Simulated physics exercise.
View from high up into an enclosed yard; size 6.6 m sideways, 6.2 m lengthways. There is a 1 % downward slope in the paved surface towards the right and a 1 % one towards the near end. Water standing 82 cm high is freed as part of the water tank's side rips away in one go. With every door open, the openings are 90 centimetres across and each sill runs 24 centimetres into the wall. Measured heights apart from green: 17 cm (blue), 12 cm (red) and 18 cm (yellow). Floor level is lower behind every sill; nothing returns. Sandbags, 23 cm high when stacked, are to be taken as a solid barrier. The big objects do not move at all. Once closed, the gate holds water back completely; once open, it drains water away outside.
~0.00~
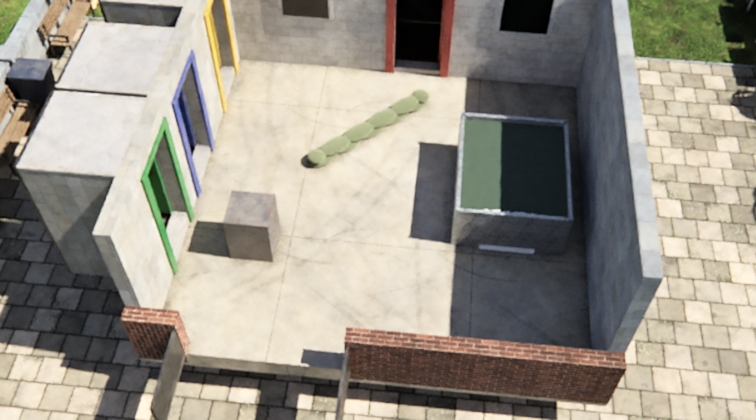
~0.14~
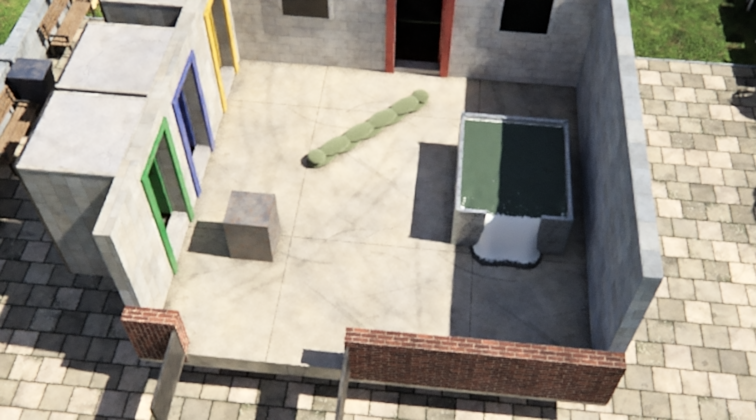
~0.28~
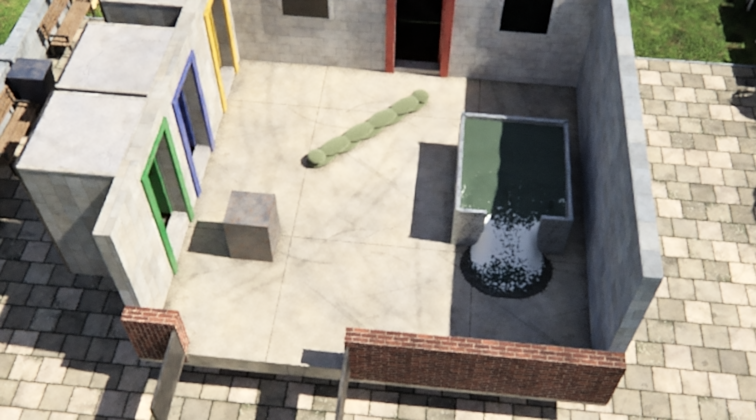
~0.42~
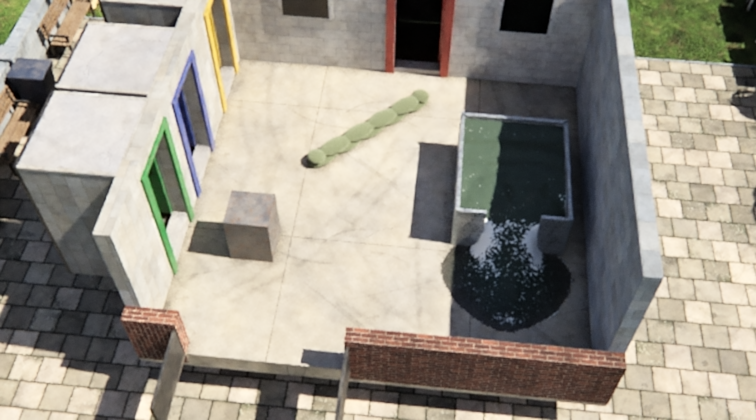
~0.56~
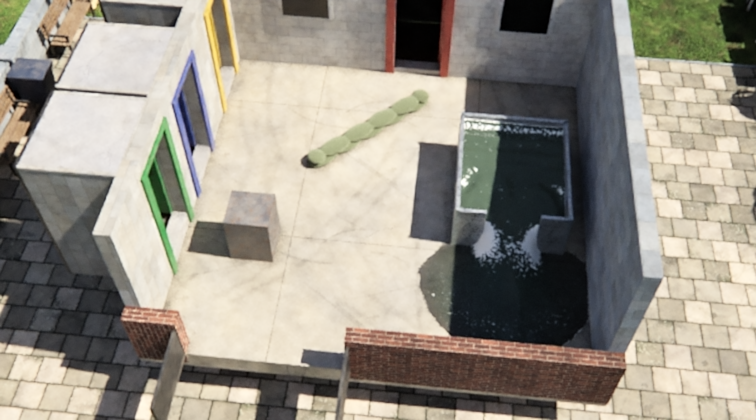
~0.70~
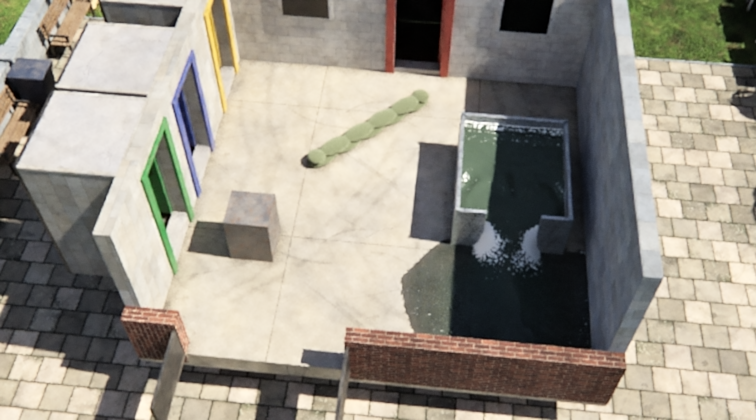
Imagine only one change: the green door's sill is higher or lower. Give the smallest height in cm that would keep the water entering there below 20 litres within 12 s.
Roughly 13 cm.
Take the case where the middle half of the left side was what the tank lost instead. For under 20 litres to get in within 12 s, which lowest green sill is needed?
Roughly 23 cm.
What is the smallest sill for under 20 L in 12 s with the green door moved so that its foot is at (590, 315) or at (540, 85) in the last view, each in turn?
In turn: Roughly 26 cm, roughly 9.0 cm.
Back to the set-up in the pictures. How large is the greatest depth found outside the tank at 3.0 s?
Max depth: Near 30 cm.
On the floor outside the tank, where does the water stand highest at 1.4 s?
Around pixel (587, 379).
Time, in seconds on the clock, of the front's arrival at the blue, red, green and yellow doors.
Front arrival: Blue 4.0 seconds, red 6.0 seconds, green 3.0 seconds, yellow 5.5 seconds.
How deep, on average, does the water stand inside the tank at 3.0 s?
I'd put it near 35 cm.
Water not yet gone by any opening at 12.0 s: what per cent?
Water still present: Approx. 78 %.
After 1.4 s water covers 20 % of the floor, deepest (57 cm) near (587, 379); it has not reached the green door.
After 3.0 s water covers 35 % of the floor, deepest (30 cm) near (489, 369); it has not reached the green door.
After 12.0 s water covers 95 % of the floor, deepest (13 cm) near (587, 379); 4 cm at the green door, 0 litres in over its 26 cm sill.
At the green door as built, the water arrived by 3.1 s and peaked near 16 cm at 4.0 s.
With a sill of 11.5 cm, 31 litres would have come in within the 12 s; with 16 cm, 6 litres. So under 20 litres takes about 13 cm.
